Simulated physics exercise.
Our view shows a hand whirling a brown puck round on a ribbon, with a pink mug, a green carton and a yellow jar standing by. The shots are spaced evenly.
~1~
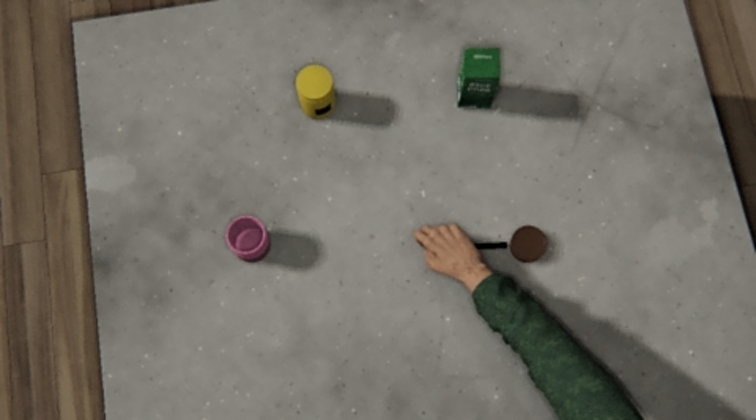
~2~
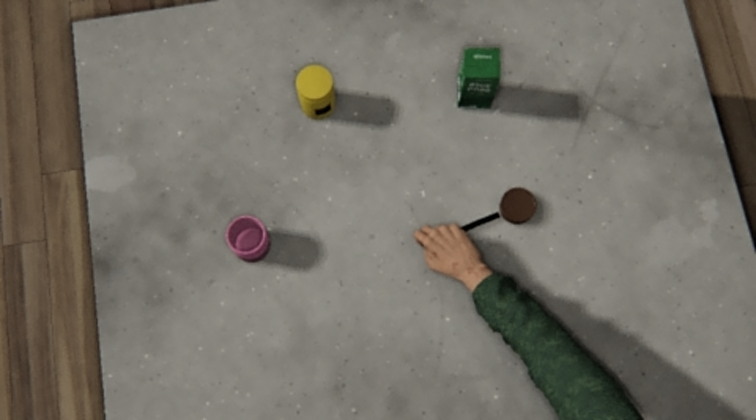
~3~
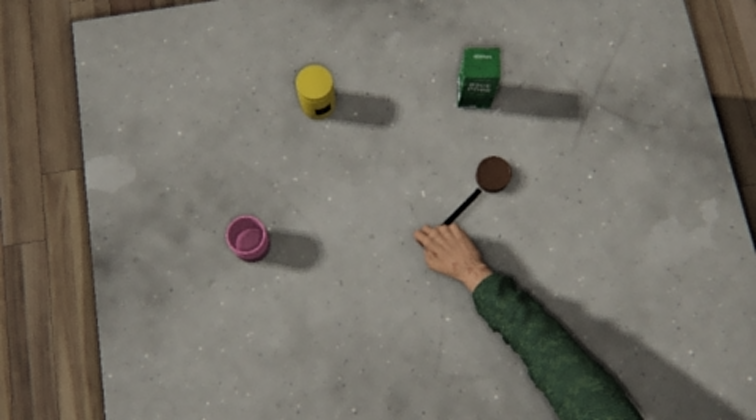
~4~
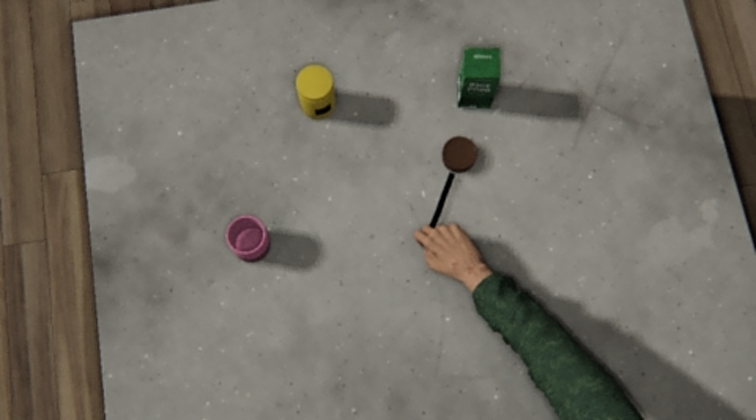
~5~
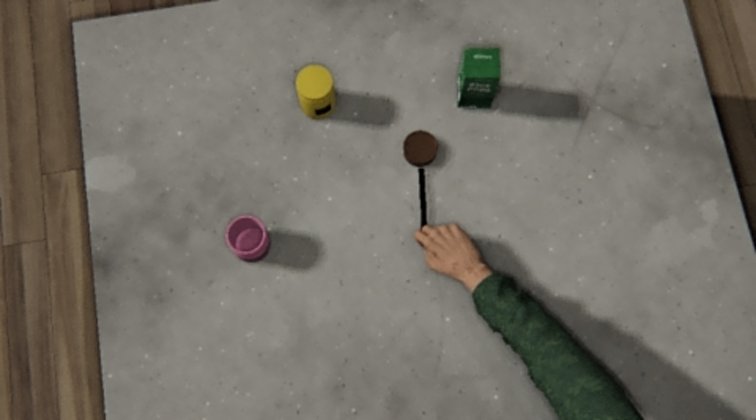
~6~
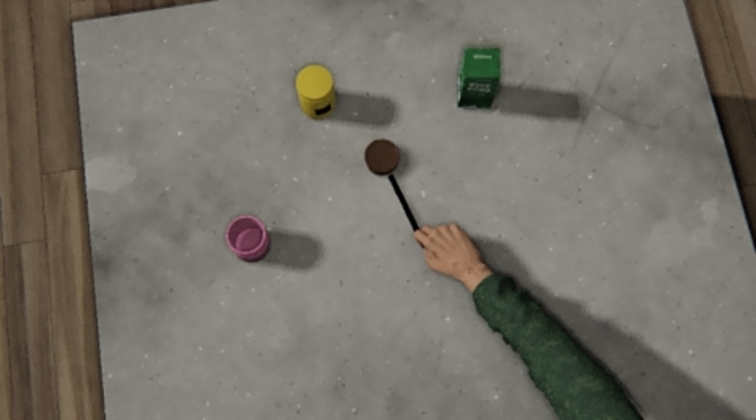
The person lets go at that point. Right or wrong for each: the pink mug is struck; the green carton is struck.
Pink mug: Right; green carton: Wrong.
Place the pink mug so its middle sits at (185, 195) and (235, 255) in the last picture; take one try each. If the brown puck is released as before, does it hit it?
Taking the spots in order, it is left alone at the first and is knocked at the second.
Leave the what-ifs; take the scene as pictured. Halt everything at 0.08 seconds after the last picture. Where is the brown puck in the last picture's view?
Close to (317, 198).
Then, 0.08 s later than the last view, puck near (317, 198).
Then, 0.20 s later than the last view, puck near (279, 223); pink mug pushed aside.
Finally, puck near (279, 223); pink mug pushed aside. The pink mug is struck and the green carton remains clear.
